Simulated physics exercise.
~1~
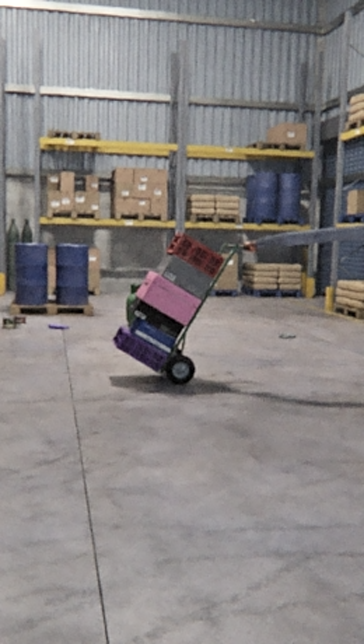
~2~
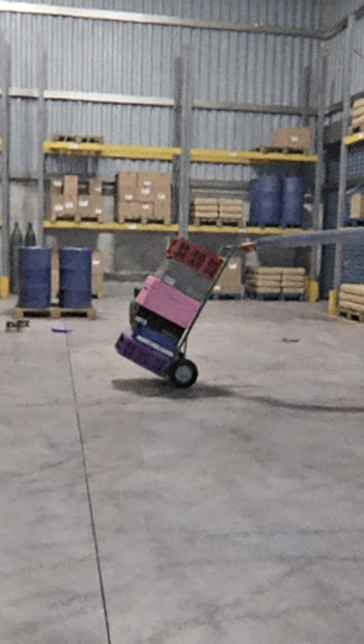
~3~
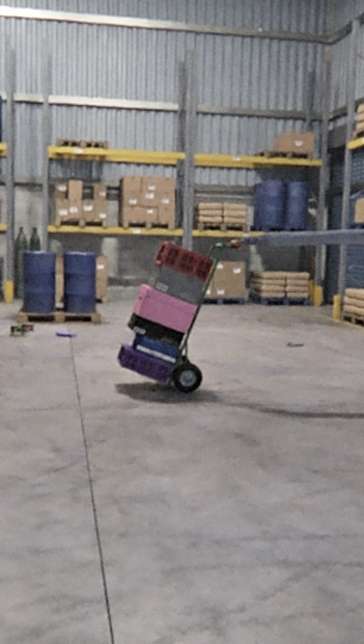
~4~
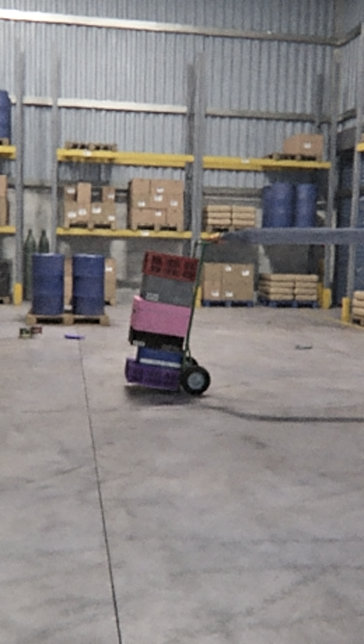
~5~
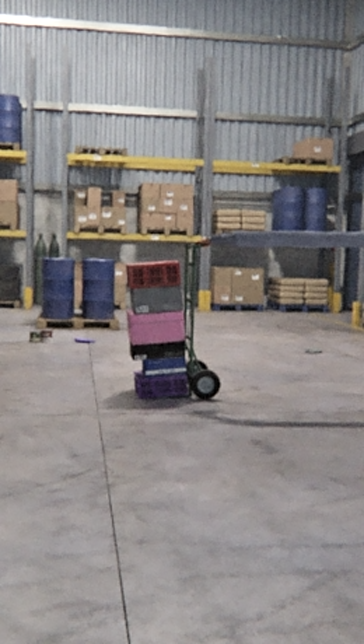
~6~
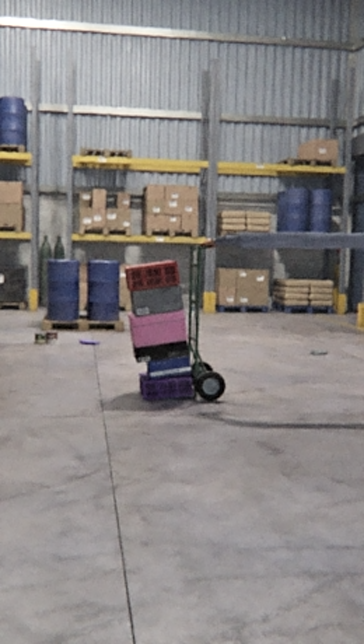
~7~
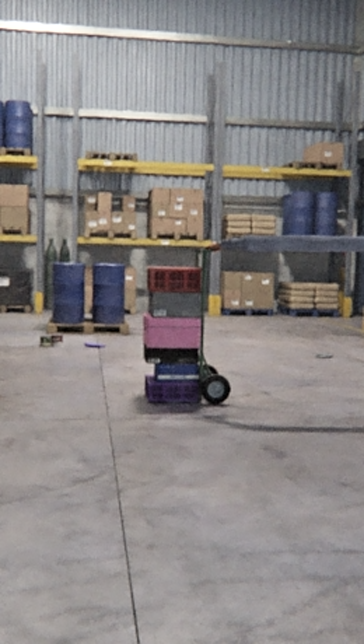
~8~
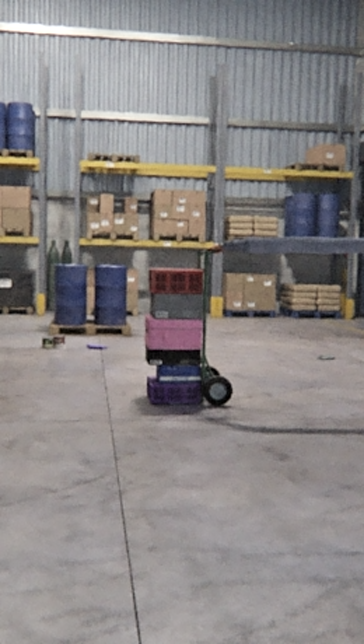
In a warehouse, a tilted sack truck of stacked crates and boxes swings upright, the stack rocking, then settling intact.
